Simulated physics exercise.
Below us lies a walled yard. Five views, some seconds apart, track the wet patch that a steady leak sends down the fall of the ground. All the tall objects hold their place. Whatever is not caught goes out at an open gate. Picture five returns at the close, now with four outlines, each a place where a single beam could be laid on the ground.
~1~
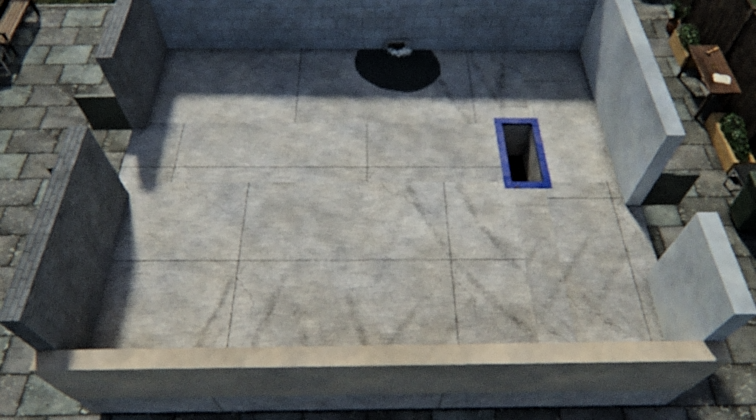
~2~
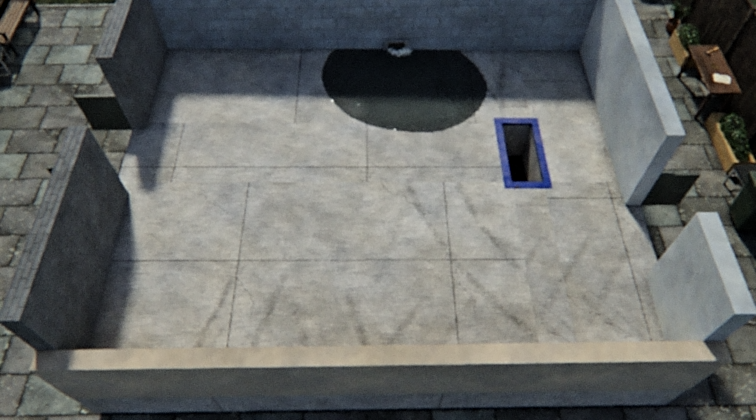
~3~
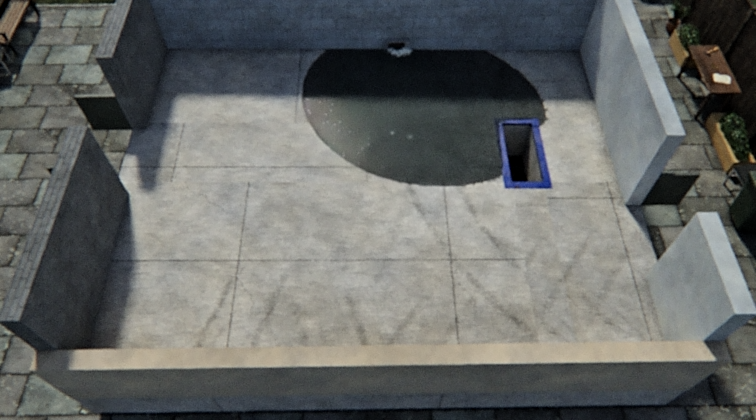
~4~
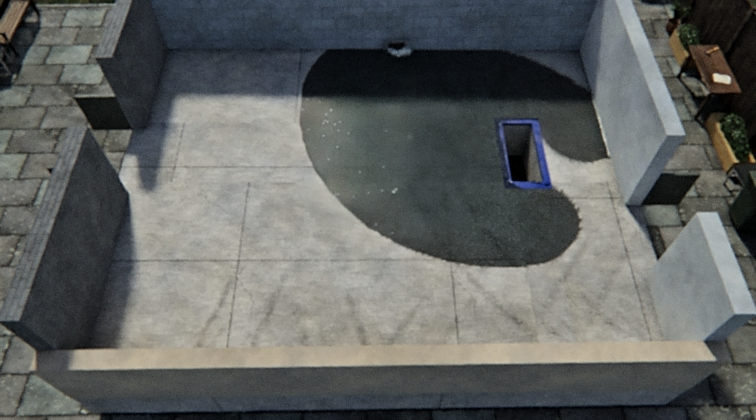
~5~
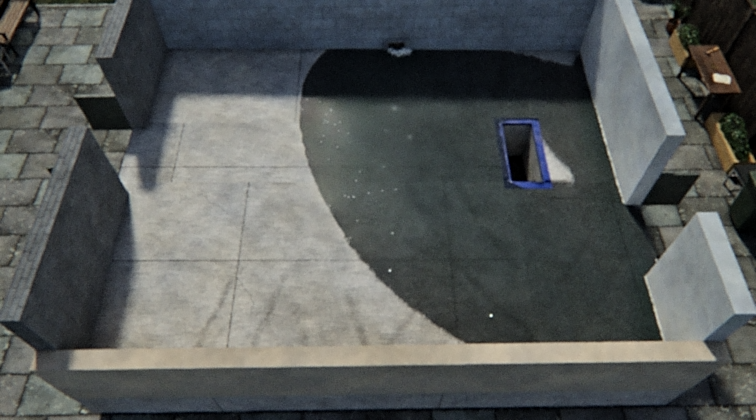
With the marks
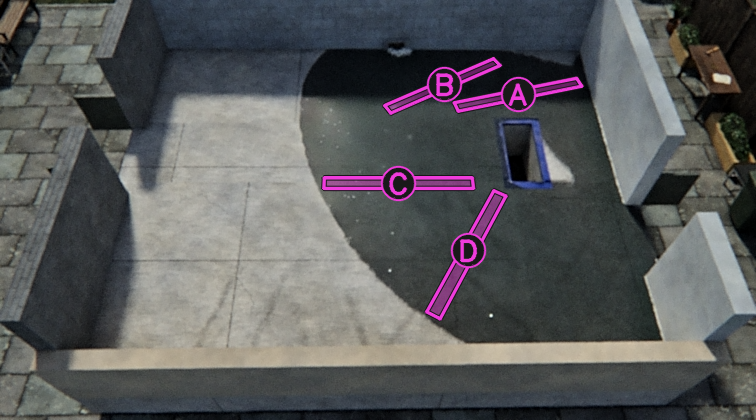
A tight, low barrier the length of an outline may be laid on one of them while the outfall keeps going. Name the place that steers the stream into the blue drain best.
Best: C.
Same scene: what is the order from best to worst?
Best to worst: C, D, A, B.
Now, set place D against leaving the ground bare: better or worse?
Better.
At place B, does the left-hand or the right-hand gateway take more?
More leaves on the right.
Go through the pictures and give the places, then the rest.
In the first picture, outfall at (396, 45); blue drain at (522, 152); open gate at (635, 239); open gate at (138, 160); front seen at (417, 85), 3 % of the ground wet; blue drain still dry.
In the second picture, front seen at (412, 130), 10 % of the ground wet; blue drain still dry.
In the third picture, front seen at (466, 180), 21 % of the ground wet; blue drain taking water.
In the fourth picture, front seen at (549, 251), 35 % of the ground wet; blue drain taking water.
In the fifth picture, front seen at (646, 316), 50 % of the ground wet; blue drain taking water.
On the marked copy, A from (456, 106) to (579, 82); B from (387, 109) to (496, 62); C from (324, 183) to (472, 183); D from (433, 315) to (499, 193).
For place A, about 18 % of the stream goes into the blue drain, about 78 % out by the gates.
For place B, about 5 % of the stream goes into the blue drain, about 94 % out by the gates.
For place C, about 72 % of the stream goes into the blue drain, about 27 % out by the gates.
For place D, about 49 % of the stream goes into the blue drain, about 50 % out by the gates.
